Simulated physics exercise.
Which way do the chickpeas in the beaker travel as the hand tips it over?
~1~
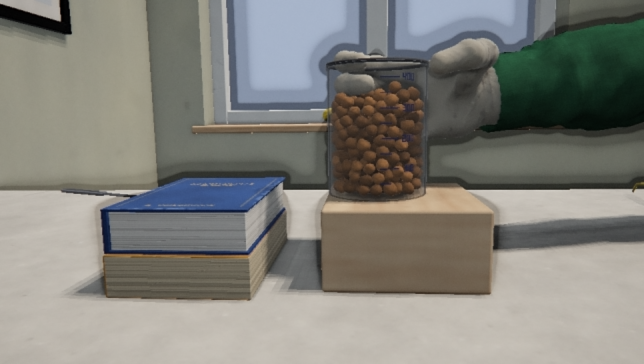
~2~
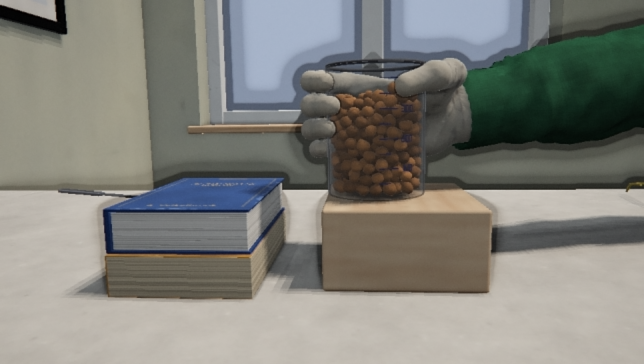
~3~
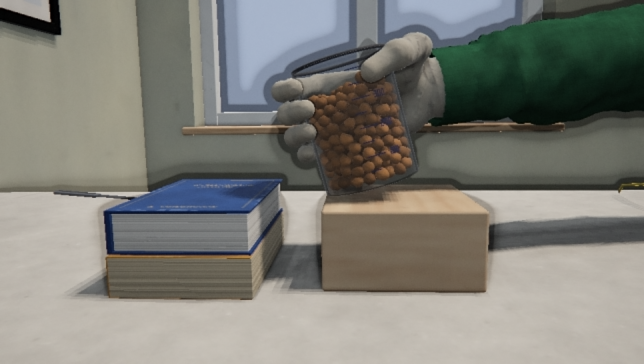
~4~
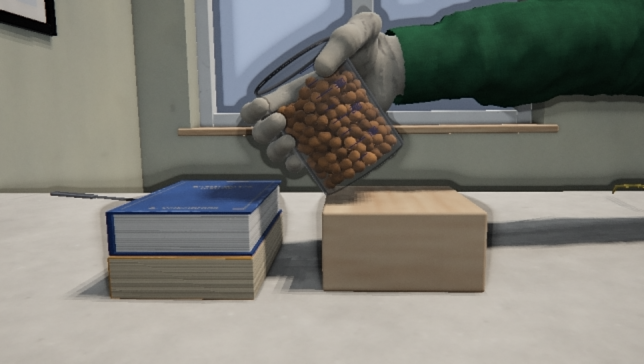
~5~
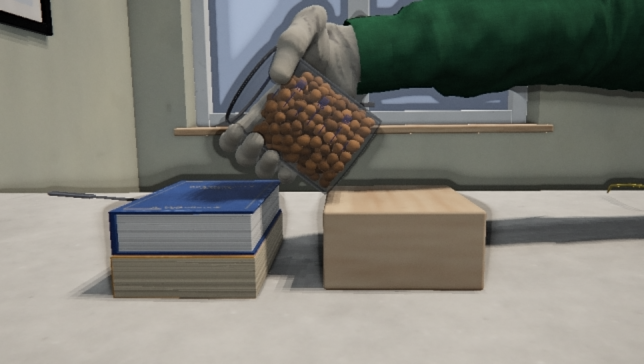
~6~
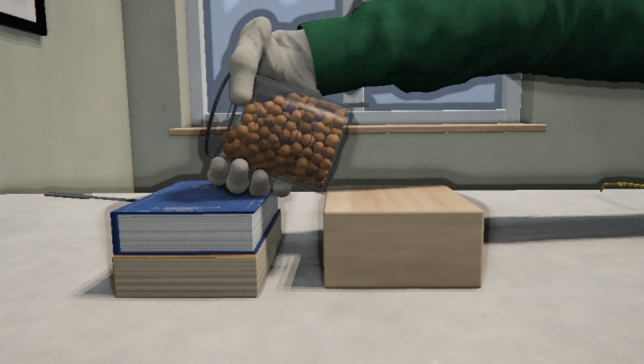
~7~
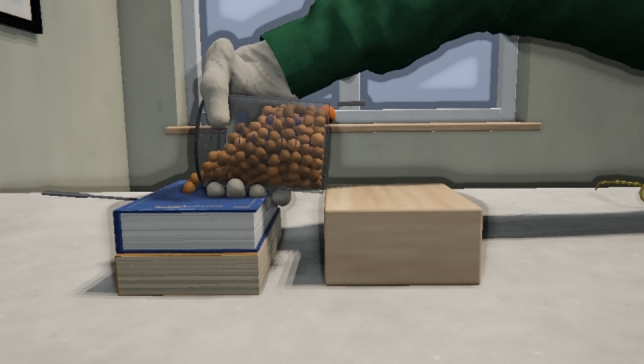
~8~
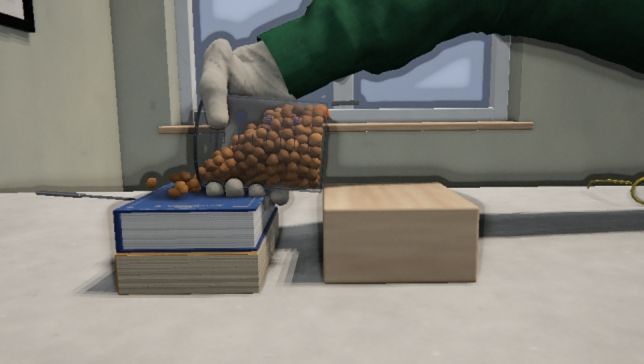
They travel to the left, from above the wooden block towards the pile of books.
